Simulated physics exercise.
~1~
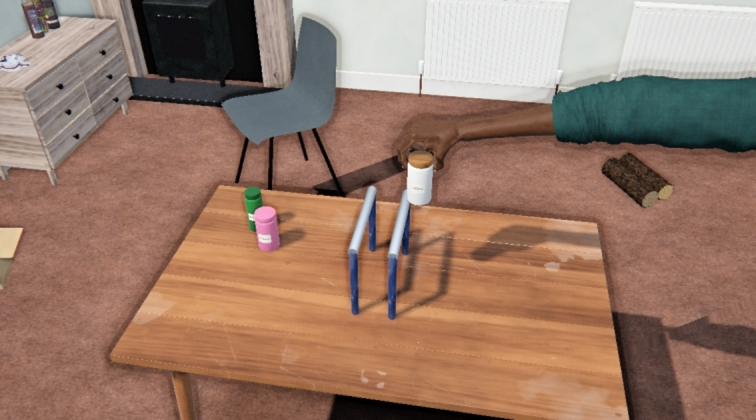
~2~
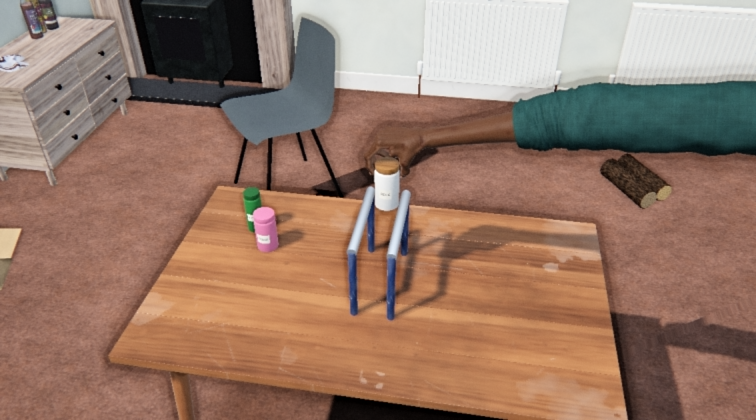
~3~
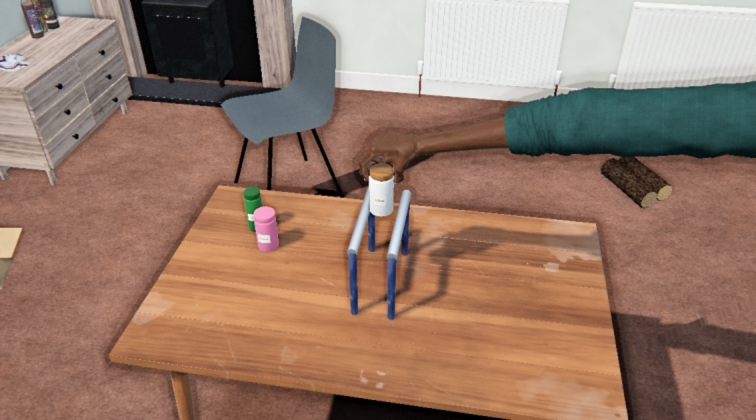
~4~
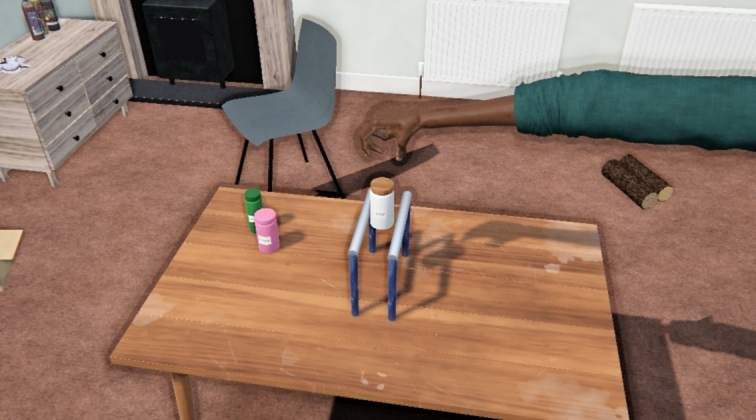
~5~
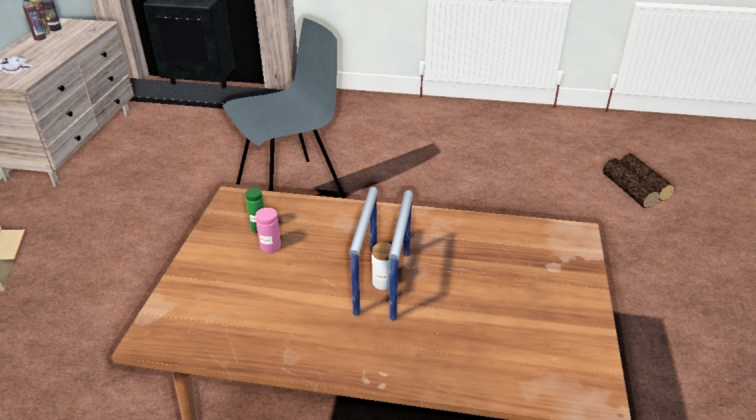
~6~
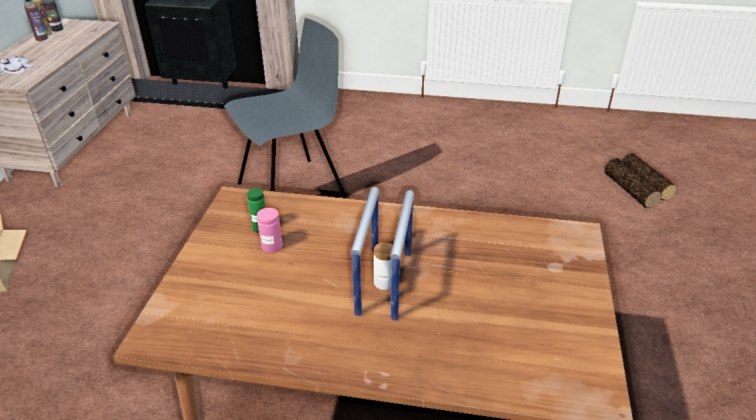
A hand moves a white jar left and releases it between two rails onto the table.
